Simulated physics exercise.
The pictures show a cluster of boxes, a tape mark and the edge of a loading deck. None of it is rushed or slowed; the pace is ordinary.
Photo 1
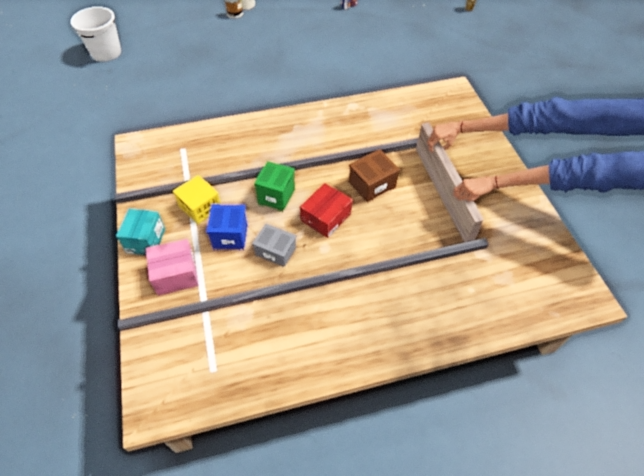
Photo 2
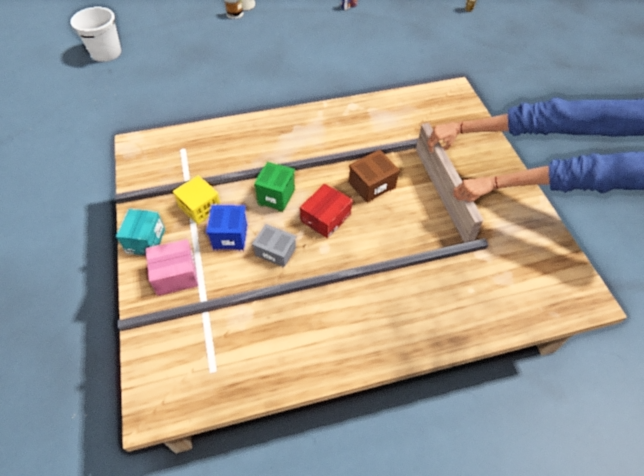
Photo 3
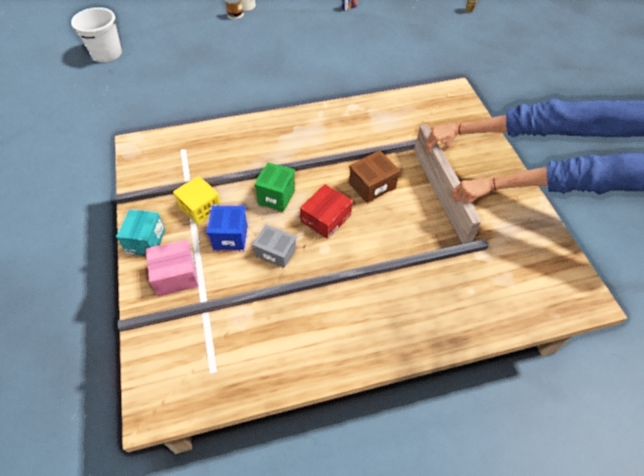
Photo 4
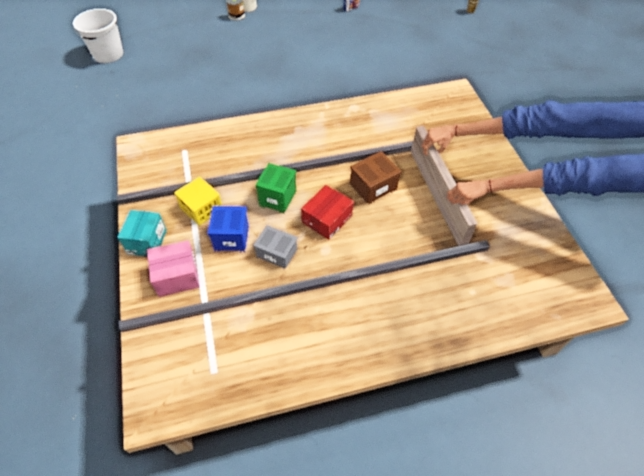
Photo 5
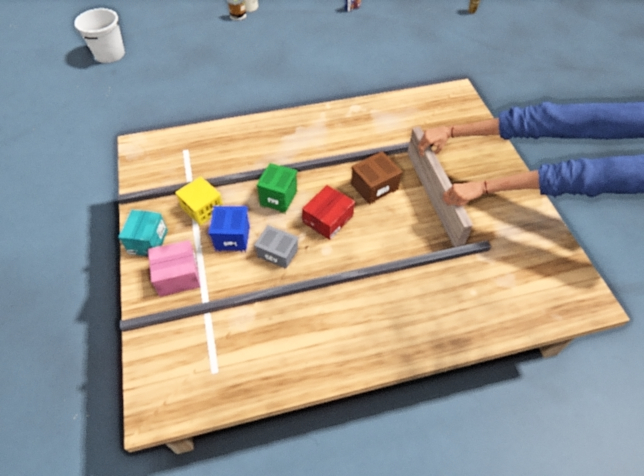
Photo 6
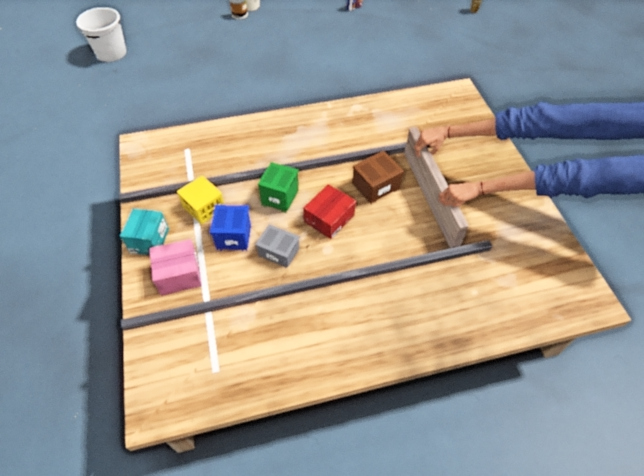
Two hands slide a plank slightly left toward eight colored boxes that stay still.
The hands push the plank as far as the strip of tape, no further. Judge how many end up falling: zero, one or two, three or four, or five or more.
My judgement: One or two.
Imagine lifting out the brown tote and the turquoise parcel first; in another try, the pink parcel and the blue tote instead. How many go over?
You'd count 0 the first time and 2 the second time.
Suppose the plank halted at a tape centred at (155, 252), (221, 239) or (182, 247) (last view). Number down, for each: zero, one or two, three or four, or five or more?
Taking the places in the order asked: Five or over, then not one, then just one or two.
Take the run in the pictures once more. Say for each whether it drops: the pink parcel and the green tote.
The pink parcel holds on; the green tote survives.
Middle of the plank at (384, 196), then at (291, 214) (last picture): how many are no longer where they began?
The count reaches 1 first and 5 second.
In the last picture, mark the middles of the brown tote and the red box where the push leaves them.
The brown tote comes to rest close to (173, 211), while the red box rests close to (180, 251).
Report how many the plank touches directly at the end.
So the total is 3.
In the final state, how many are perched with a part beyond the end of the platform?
Answer: 1.
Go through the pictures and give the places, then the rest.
In the first picture, turquoise parcel (142, 232); pink parcel (173, 267); yellow crate (198, 200); plank (446, 181); tape (196, 243).
In the second picture, pink parcel (173, 268); green tote (276, 187).
In the third picture, yellow crate (198, 201); red box (326, 211).
In the fourth picture, turquoise parcel (143, 234); grey tote (276, 247).
In the fifth picture, pink parcel (175, 268); plank (437, 185).
In the sixth picture, turquoise parcel (146, 232); pink parcel (176, 267); yellow crate (202, 200); plank (433, 186); tape (199, 244).
Early on, none off yet; turquoise parcel at rest near (146, 232); pink parcel at rest near (176, 267); yellow crate at rest near (202, 200).
A while later, none off yet; turquoise parcel at rest near (145, 233); pink parcel travelled a little near (161, 274); yellow crate travelled about its own width near (153, 204).
Finally, the number that fall off is one or two; lost, yellow crate and turquoise parcel.
